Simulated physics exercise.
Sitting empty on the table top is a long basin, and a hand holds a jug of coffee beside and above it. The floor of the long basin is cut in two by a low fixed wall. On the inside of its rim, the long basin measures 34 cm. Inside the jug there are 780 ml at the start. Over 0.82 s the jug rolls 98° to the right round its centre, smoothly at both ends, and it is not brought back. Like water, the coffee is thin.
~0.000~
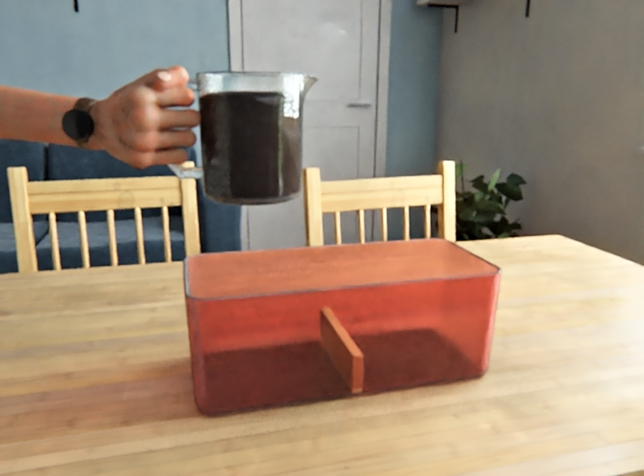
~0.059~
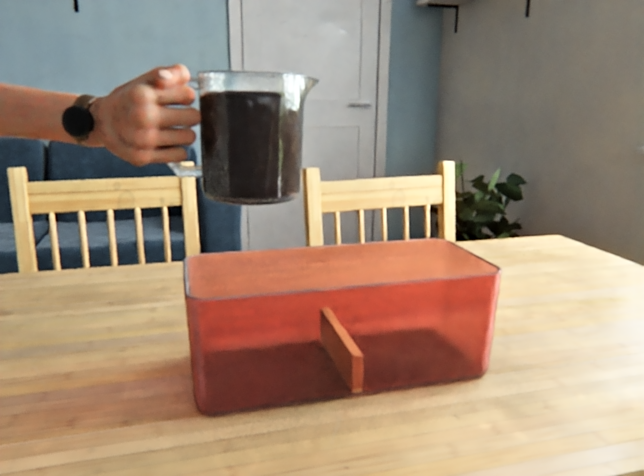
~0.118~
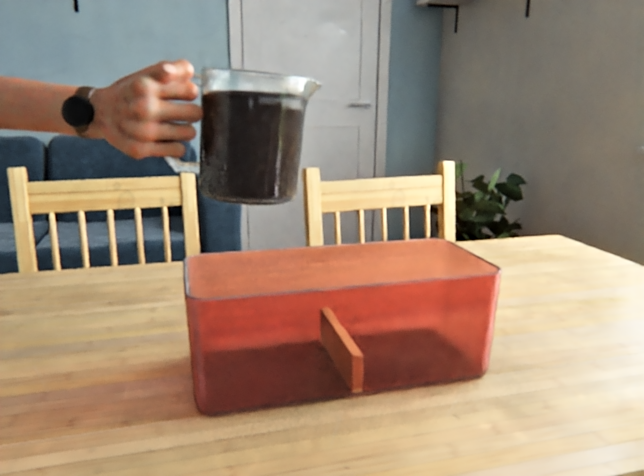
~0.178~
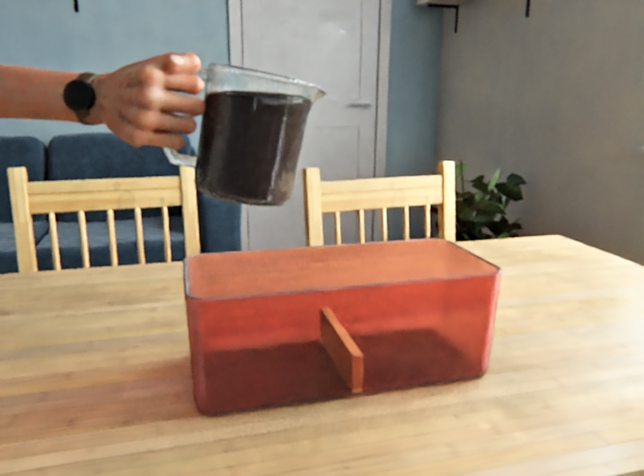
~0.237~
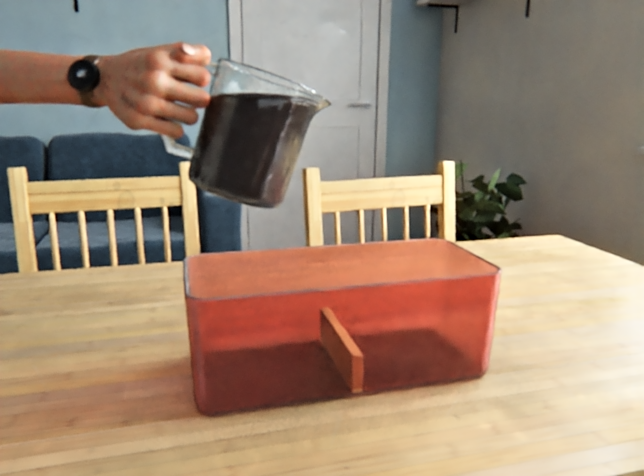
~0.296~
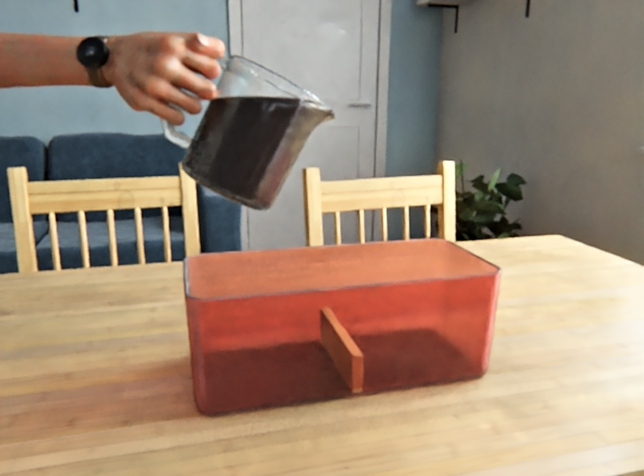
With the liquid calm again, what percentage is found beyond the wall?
Beyond the wall there is roughly 94 percent.
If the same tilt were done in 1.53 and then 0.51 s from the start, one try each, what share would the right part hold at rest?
It comes to 95 per cent, and then 90 per cent.
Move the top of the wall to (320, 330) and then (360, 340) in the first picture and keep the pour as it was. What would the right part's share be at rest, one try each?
95 in a hundred, followed by 70 in a hundred.
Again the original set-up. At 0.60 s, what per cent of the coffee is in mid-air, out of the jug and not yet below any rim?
At that moment, about 22 percent.
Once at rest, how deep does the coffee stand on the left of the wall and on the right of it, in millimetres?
On the left it stands about 2 mm, on the right about 34 mm.
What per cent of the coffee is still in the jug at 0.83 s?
About 24 % is still there.
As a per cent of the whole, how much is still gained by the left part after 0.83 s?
Around 4 in a hundred.
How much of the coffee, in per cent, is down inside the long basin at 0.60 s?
The basin holds roughly 12 in a hundred parts at that moment.
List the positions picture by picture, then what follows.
It leans 0°; its right rim is at (317, 78); the coffee meets the walls at (201, 94) and (299, 94); the long basin's rim runs from (185, 277) to (472, 255); the wall's top is at (339, 330), in the first frame.
It leans 1°; its right rim is at (318, 79); the coffee meets the walls at (202, 94) and (300, 95), in the second frame.
It leans 5°; its right rim is at (322, 84); the coffee meets the walls at (204, 93) and (303, 96), in the third frame.
It leans 11°; its right rim is at (326, 92); the coffee meets the walls at (208, 95) and (308, 99), in the fourth frame.
It leans 19°; its right rim is at (331, 103); the coffee meets the walls at (208, 105) and (318, 102), in the fifth frame.
It leans 28°; its right rim is at (335, 117); the coffee meets the walls at (202, 119) and (322, 105), in the sixth frame.
After 0.60 s the tilt is 82° and 68 per cent is still to pour, 0 is left of the wall and 11 right of it.
After 0.83 s the tilt is 98° and 25 per cent is still to pour, 1 is left of the wall and 55 right of it.
After 1.06 s the tilt is 98° and 7 per cent is still to pour, 3 is left of the wall and 85 right of it.
After 1.32 s the tilt is 98° and 2 per cent is still to pour, 3 is left of the wall and 93 right of it.
In the end 5 per cent lies left of the wall, 94 right of it and 1 outside.
